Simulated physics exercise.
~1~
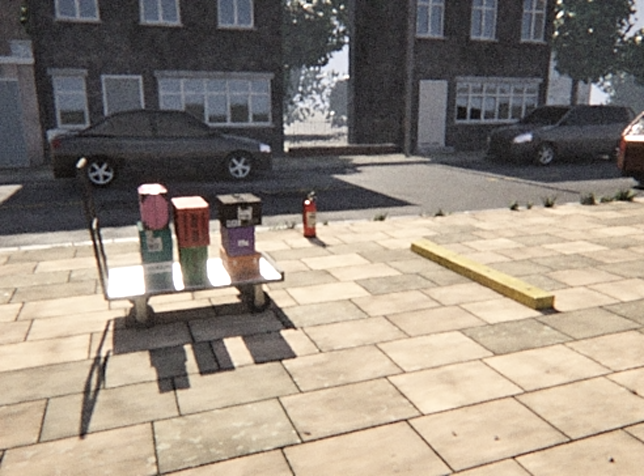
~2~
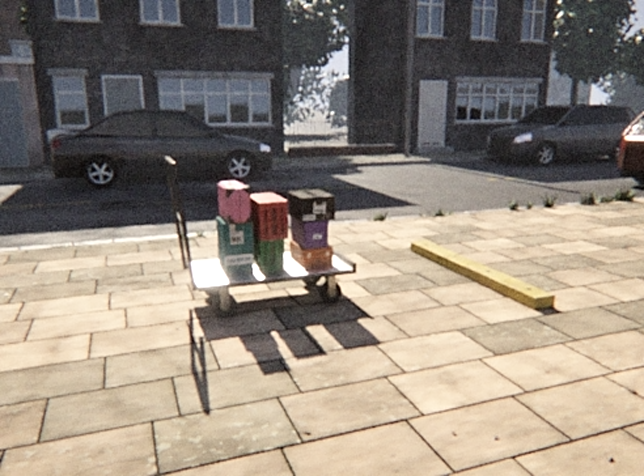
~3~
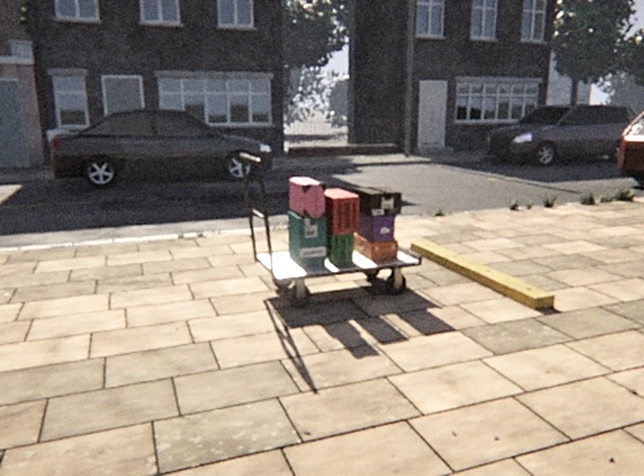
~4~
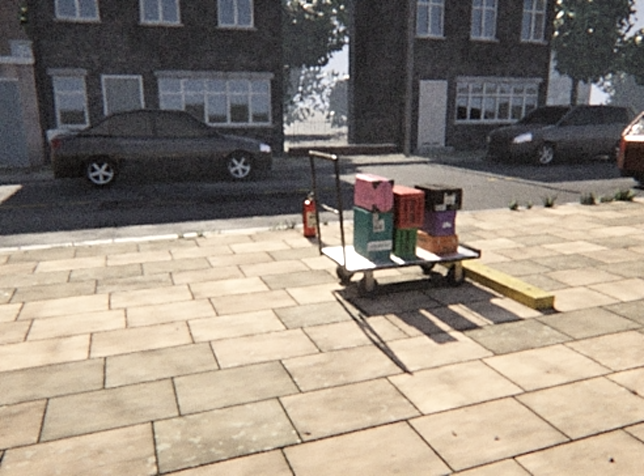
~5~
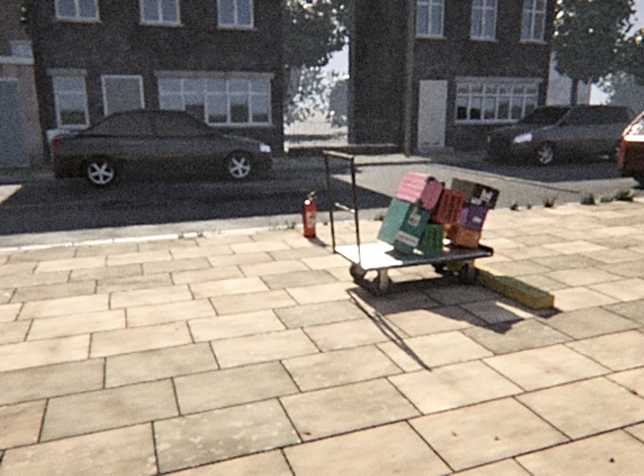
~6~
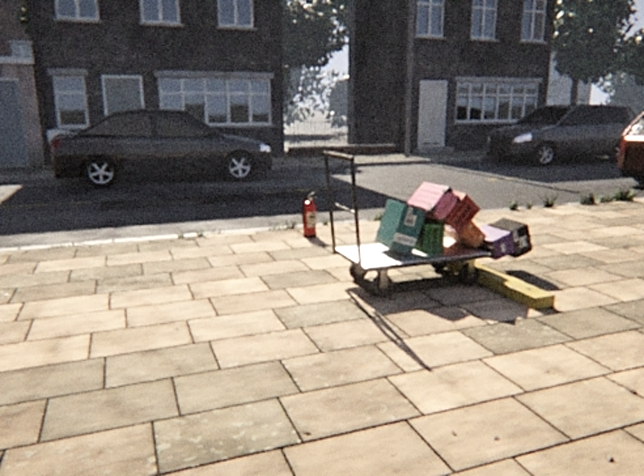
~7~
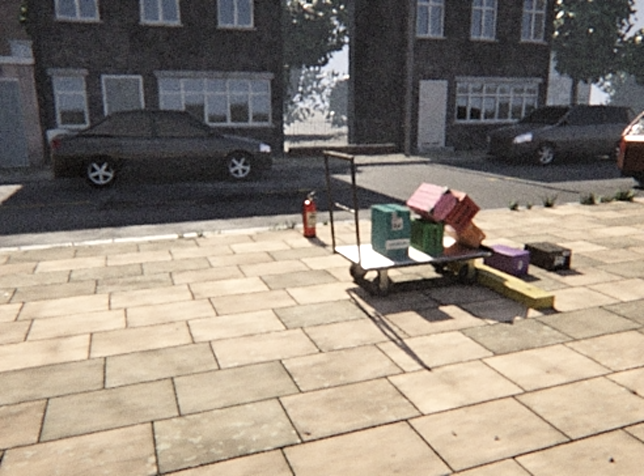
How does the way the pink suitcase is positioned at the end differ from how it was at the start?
At the start the pink suitcase is upright, but by the end it is leaning over among the boxes still on the trolley.
